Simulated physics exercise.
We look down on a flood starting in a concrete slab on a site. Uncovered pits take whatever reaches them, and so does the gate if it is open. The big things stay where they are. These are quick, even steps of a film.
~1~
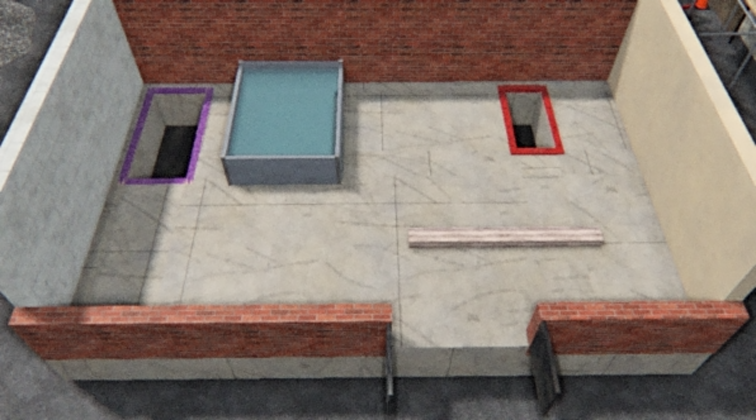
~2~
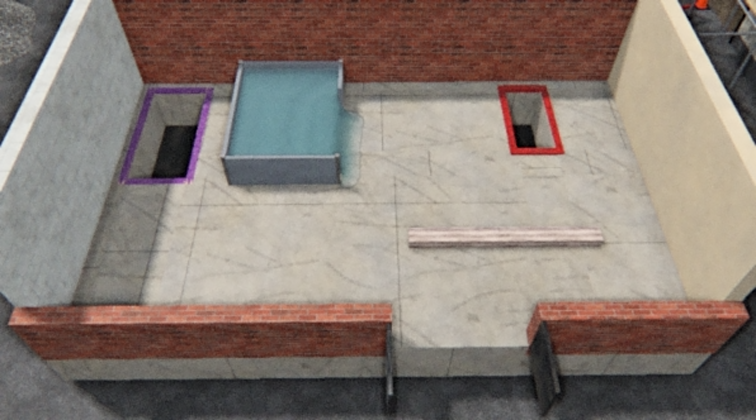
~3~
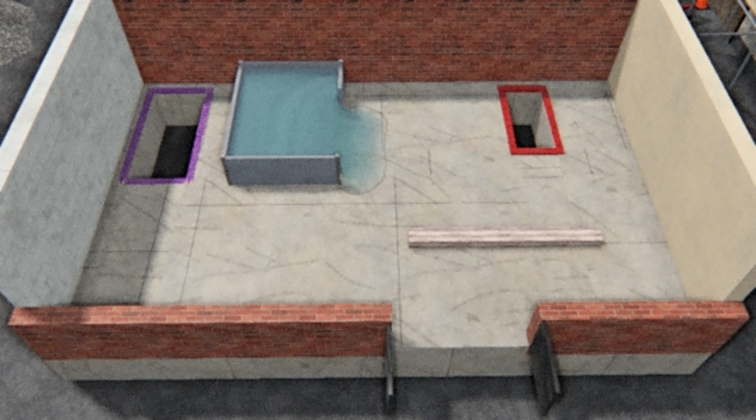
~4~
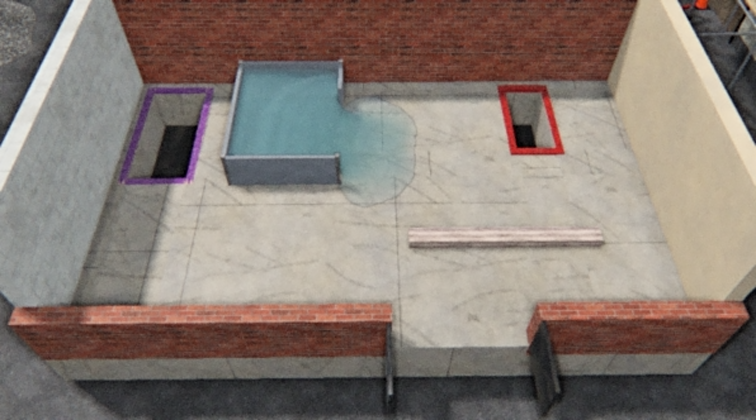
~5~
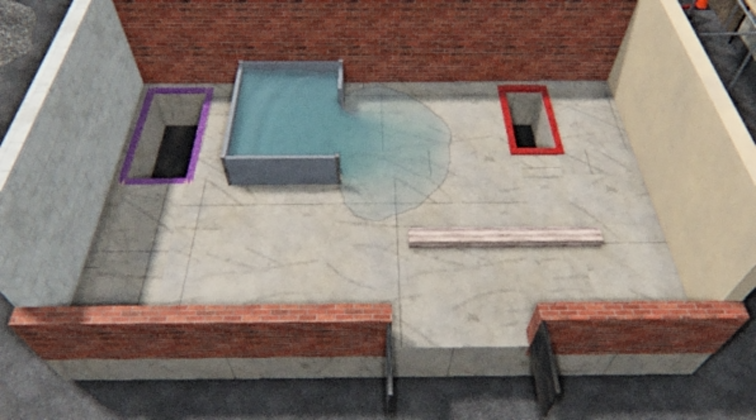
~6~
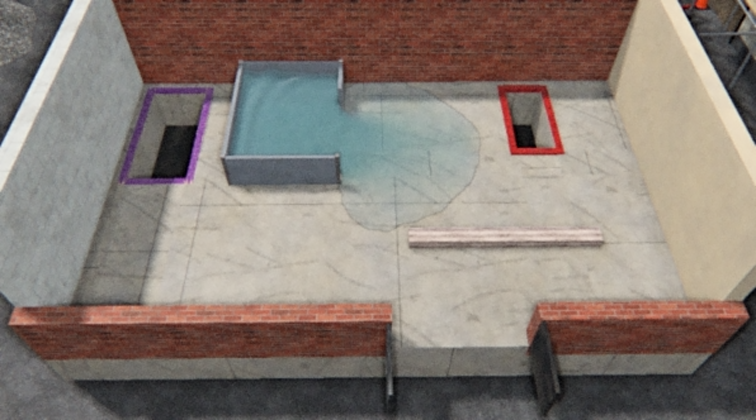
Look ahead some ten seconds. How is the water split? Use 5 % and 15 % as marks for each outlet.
The gate takes not even 5 %; the red pit takes above 15 %; the purple pit takes not even 5 %.
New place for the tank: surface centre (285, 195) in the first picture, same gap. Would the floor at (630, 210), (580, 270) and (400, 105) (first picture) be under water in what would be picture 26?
One after the other: Under water, covered, not flooded.
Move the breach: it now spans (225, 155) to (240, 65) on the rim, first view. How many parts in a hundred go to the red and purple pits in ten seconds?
Parts in a hundred: Red 0, purple 85.
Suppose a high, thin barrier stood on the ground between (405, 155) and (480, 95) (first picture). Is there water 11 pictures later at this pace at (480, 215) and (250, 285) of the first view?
One after the other: Flooded, free of water.
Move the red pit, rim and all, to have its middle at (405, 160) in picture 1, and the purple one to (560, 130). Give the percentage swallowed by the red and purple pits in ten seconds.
Parts in a hundred: Red 55, purple 12.
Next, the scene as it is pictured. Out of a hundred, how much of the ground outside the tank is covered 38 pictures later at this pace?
I make it 60 per cent.
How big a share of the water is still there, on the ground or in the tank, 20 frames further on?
I make it 84 per cent.
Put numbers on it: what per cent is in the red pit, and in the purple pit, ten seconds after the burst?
About 28 and 0 per cent.
A moment on, water covers 30 % of the floor; the gate 0 %, the red pit 2 %, the purple pit 0 %.
Next, water covers 35 % of the floor; the gate 0 %, the red pit 8 %, the purple pit 0 %.
Then, water covers 40 % of the floor; the gate 0 %, the red pit 16 %, the purple pit 0 %.
Later, water covers 60 % of the floor; the gate 1 %, the red pit 24 %, the purple pit 0 %.
In the end, water covers 75 % of the floor; the gate 2 %, the red pit 29 %, the purple pit 0 %.
